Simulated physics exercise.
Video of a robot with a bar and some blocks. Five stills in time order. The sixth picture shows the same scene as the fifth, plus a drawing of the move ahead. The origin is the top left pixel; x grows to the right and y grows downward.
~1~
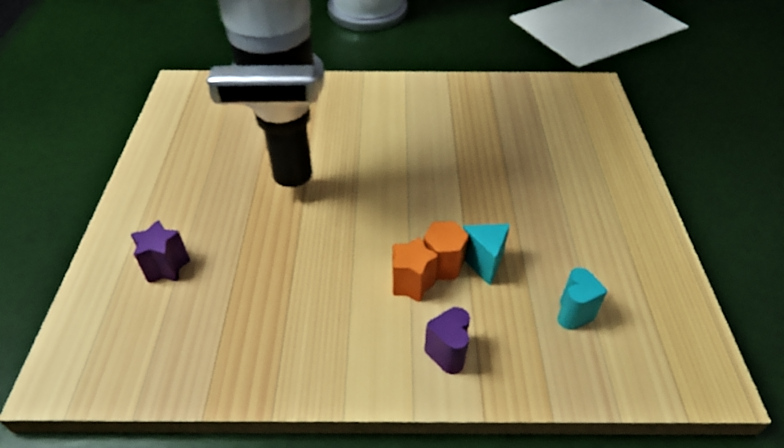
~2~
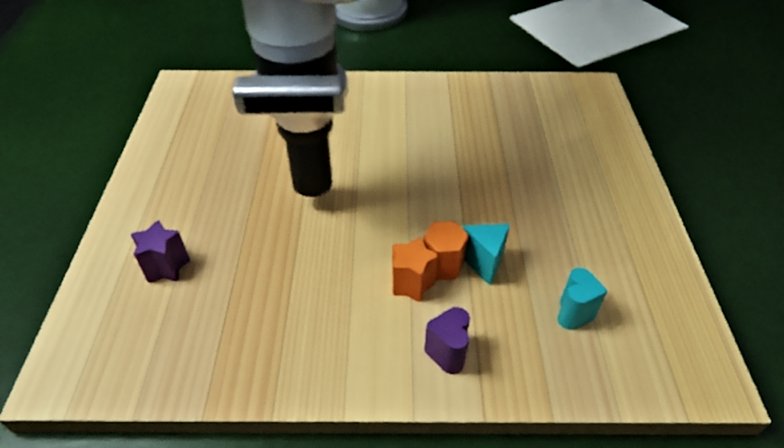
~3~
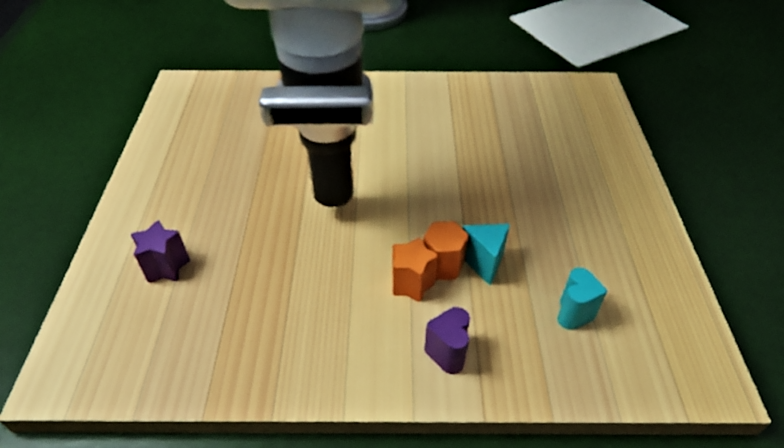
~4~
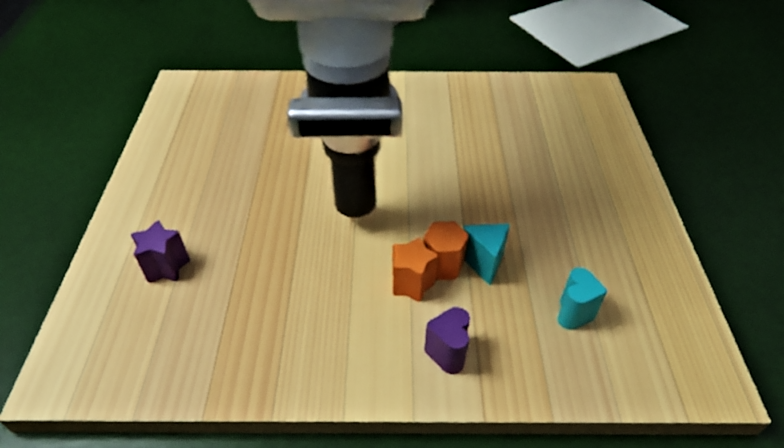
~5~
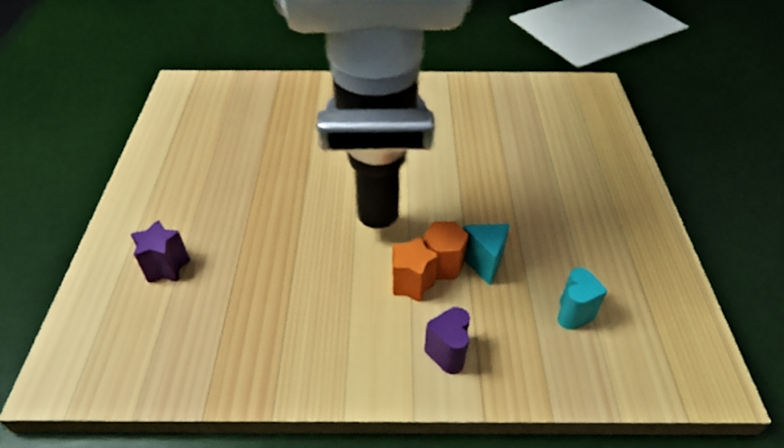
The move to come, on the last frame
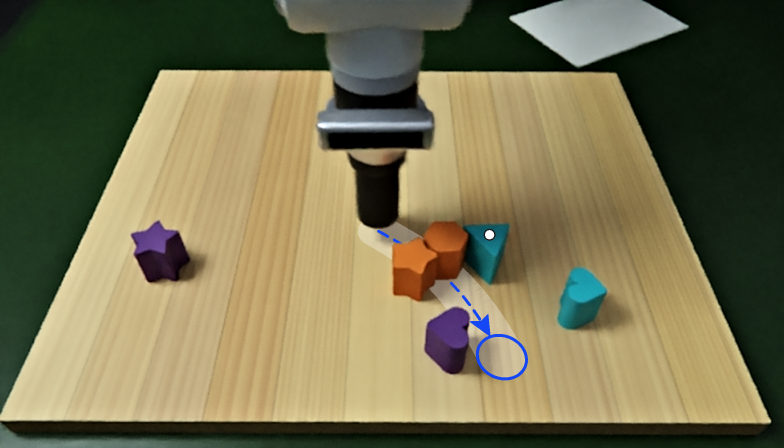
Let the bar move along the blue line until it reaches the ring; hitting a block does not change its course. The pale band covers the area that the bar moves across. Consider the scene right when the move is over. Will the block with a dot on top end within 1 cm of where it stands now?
No, that is not how it ends up.
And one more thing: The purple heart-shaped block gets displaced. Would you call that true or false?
The claim does not hold.
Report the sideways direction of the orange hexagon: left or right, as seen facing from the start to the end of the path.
Shifts left.
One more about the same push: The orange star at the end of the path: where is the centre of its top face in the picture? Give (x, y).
Near (426, 278).
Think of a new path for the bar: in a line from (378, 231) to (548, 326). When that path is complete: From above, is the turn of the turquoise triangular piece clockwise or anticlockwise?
That block twists counter-clockwise.
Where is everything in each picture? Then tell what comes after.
Tip of the bar at (293, 174), middles of tops, orange star at (413, 255), orange hexagon at (446, 236), purple heart-shaped block at (452, 326), turquoise triangular piece at (490, 235), in the first frame.
Bar at (313, 184), nothing pushed, in the second frame.
Bar at (334, 193), nothing pushed, in the third frame.
Bar at (355, 203), nothing pushed, in the fourth frame.
Bar at (378, 214), orange star at (413, 255), orange hexagon at (446, 236), purple heart-shaped block at (452, 326), turquoise triangular piece at (490, 235), in the fifth frame.
The line goes from (378, 231) over (426, 261) and (468, 302) to (502, 357); the dot is on the turquoise triangular piece.
On the path given first. One third of the way, bar at (428, 244); orange star at (419, 263), turned 35° clockwise; orange hexagon at (468, 248); turquoise triangular piece at (496, 235).
Two thirds of the way, bar at (471, 286); orange star at (426, 278), turned 85° clockwise; orange hexagon at (519, 278), turned 30° anticlockwise; turquoise triangular piece at (502, 236), turned 15° anticlockwise.
At the end, bar at (506, 341); orange star at (426, 278), turned 85° clockwise; orange hexagon at (529, 282), turned 50° anticlockwise; purple heart-shaped block unmoved; turquoise triangular piece at (502, 236), turned 15° anticlockwise.
